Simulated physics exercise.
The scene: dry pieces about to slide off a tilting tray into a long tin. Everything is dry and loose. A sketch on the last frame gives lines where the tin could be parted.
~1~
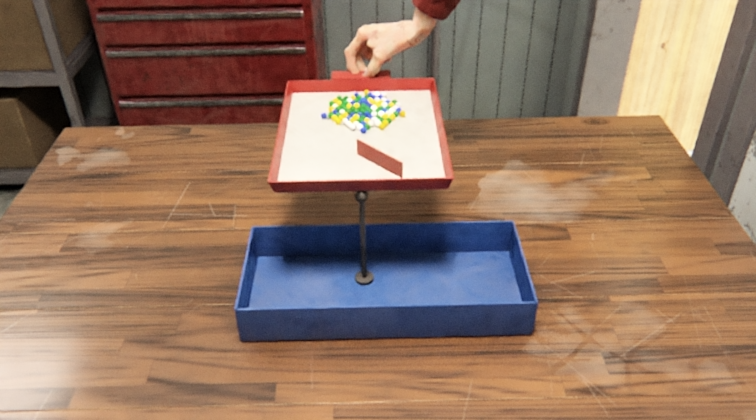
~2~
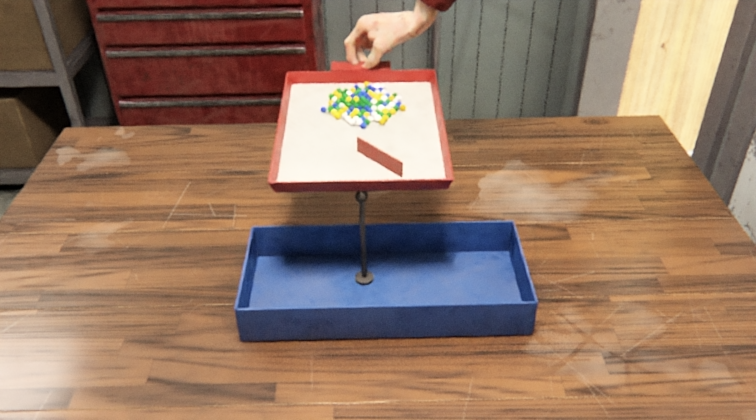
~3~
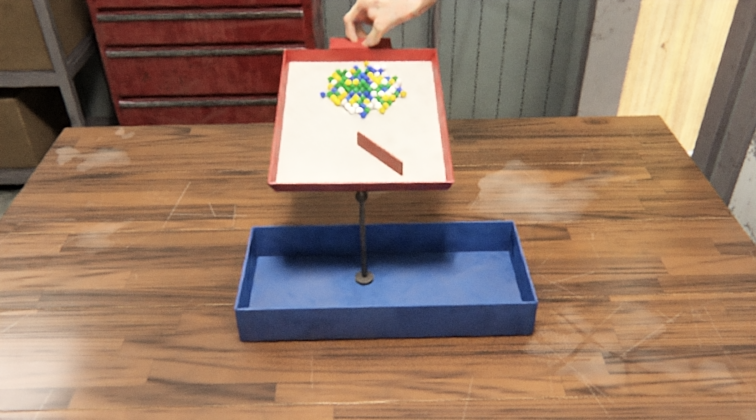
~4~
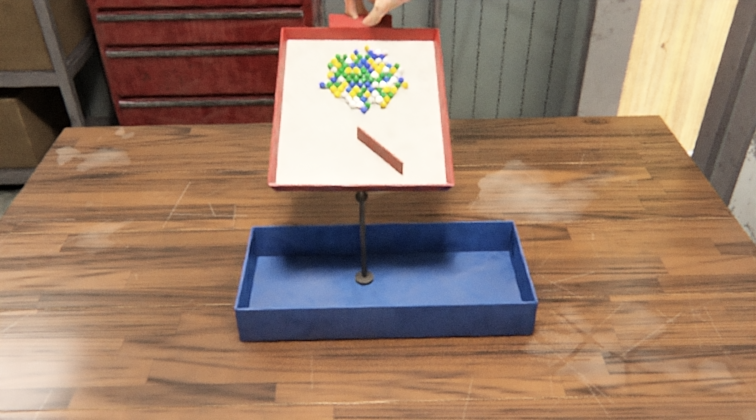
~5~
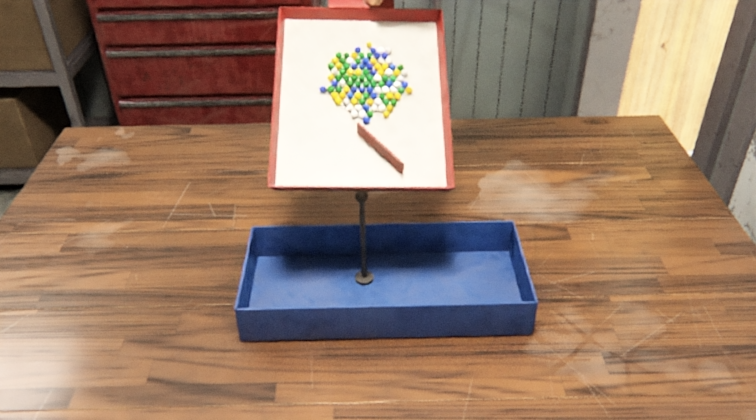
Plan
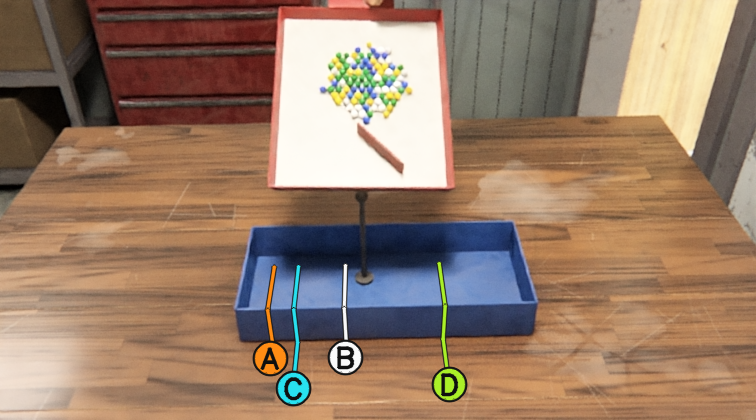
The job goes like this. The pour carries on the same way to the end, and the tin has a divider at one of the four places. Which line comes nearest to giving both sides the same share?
Use line D.
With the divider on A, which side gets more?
The right side.
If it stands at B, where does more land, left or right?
The right side.
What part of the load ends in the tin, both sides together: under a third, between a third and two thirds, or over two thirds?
It is over two thirds.
On the marked copy, line A crosses the front rim at (267, 309); line B crosses the front rim at (344, 307); line C crosses the front rim at (293, 308); line D crosses the front rim at (445, 304).
For line A, of what is caught, none on the left of the divider, all on the right.
For line B, of what is caught, a small part on the left of the divider, nearly all on the right.
For line C, of what is caught, none on the left of the divider, all on the right.
For line D, of what is caught, about two thirds on the left of the divider, about a third on the right.
